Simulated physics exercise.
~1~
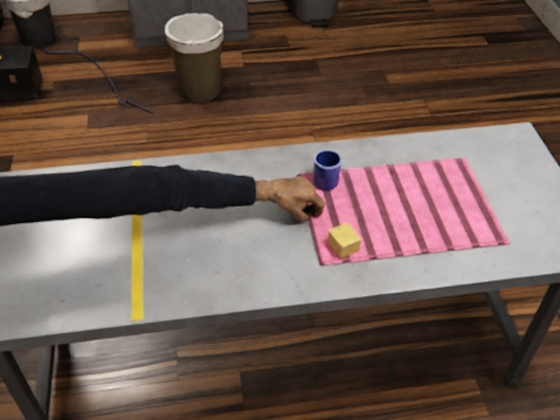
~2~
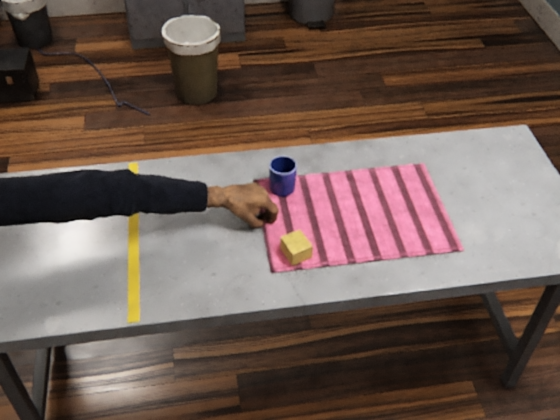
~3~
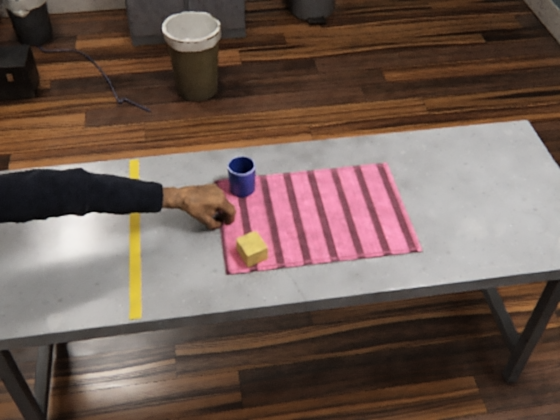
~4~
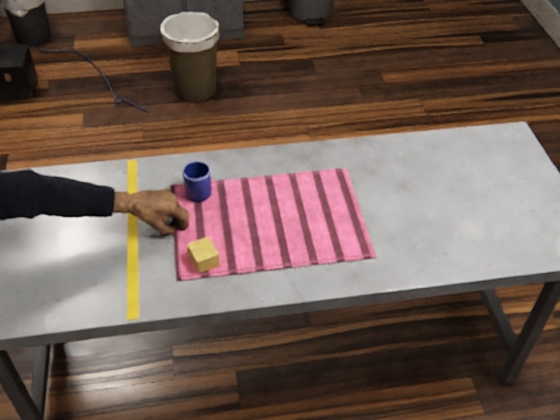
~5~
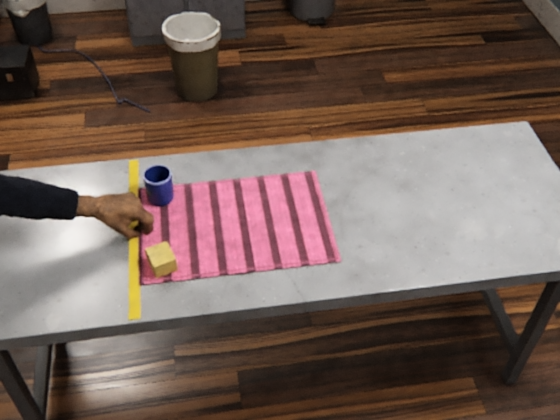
On a grey table in a room with a wooden floor, a hand in a dark sleeve drew a striped pink tea towel leftward until its hem reached the yellow tape, with the yellow block and blue mug still sitting on the cloth.
